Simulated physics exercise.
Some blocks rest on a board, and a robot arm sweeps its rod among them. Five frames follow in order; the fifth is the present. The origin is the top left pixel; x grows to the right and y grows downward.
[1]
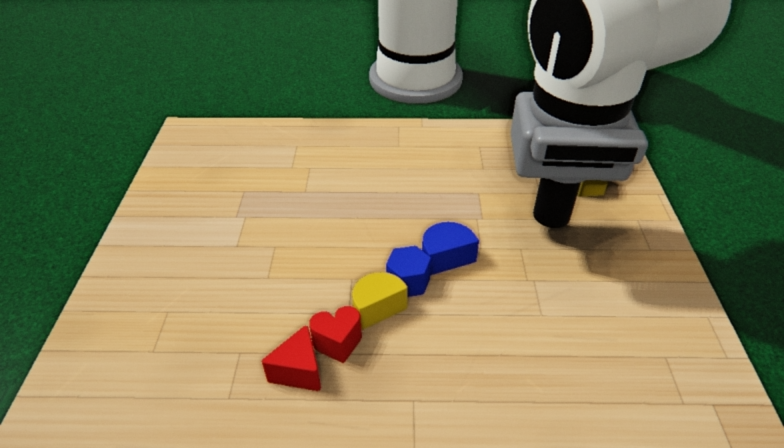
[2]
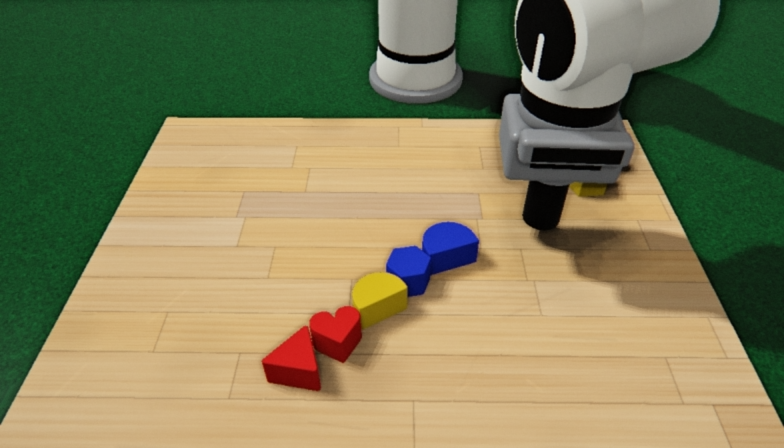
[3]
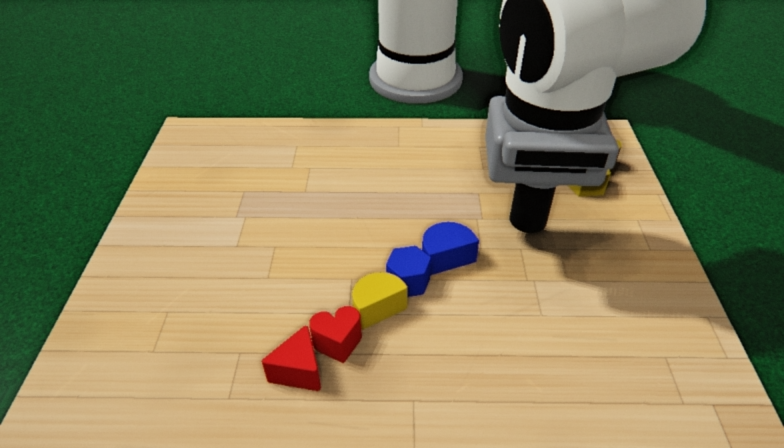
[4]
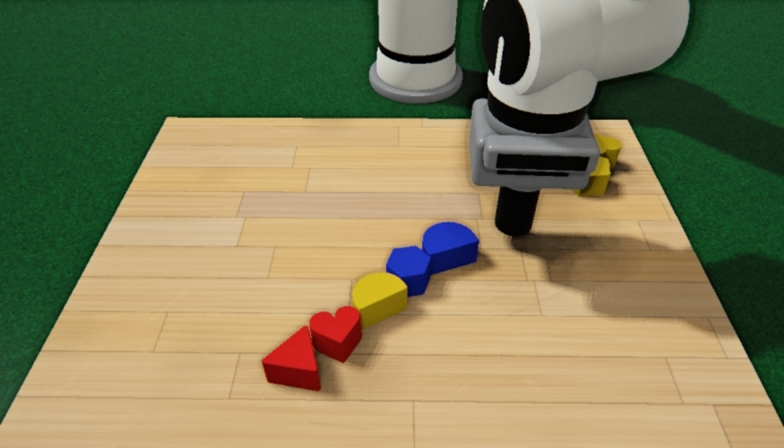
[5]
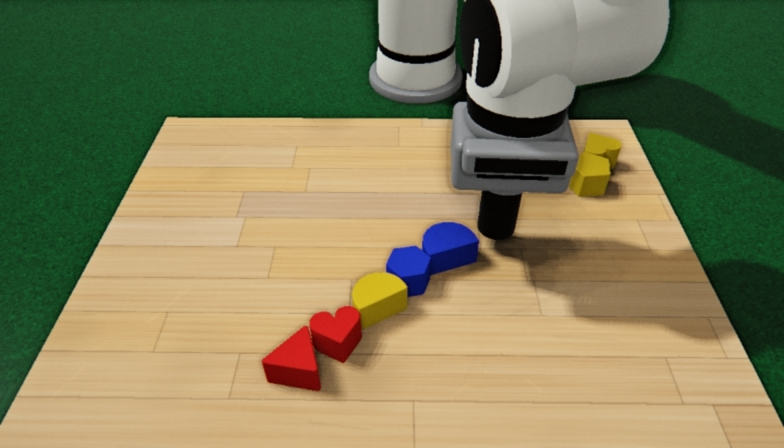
Robot arm sliding its black rod left across a wooden board toward a still diagonal row of red, yellow and blue blocks.
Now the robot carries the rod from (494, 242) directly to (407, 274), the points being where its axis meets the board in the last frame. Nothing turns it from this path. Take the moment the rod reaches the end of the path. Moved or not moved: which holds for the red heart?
The block you're asking about gets moved.
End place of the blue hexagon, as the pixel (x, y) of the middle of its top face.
My prediction: (348, 271).
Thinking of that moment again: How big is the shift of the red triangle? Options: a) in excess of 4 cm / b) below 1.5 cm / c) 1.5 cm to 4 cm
Choice b: Below 1.5 cm.
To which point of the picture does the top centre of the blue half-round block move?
The middle of its top is at (368, 238).
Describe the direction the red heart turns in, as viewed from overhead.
From above, the red heart will be seen to turn clockwise.
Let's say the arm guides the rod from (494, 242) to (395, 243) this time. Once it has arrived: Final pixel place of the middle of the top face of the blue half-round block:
Roughly at (361, 245).
The first path, step by step. One third of the way, rod at (466, 238); red triangle at (291, 353), turned 15° anticlockwise; red heart at (325, 328), turned 15° clockwise; yellow half-round block at (368, 297); blue hexagon at (385, 266), turned 35° anticlockwise; blue half-round block at (423, 239), turned 15° clockwise.
Two thirds of the way, rod at (436, 249); red triangle at (291, 353), turned 15° anticlockwise; red heart at (324, 329), turned 20° clockwise; yellow half-round block at (367, 299); blue hexagon at (376, 266), turned 55° anticlockwise; blue half-round block at (392, 238), turned 50° clockwise.
At the end, rod at (407, 260); red triangle at (291, 353), turned 15° anticlockwise; red heart at (324, 330), turned 20° clockwise; yellow half-round block at (367, 300); blue hexagon at (348, 271), turned 75° anticlockwise; blue half-round block at (368, 238), turned 75° clockwise.
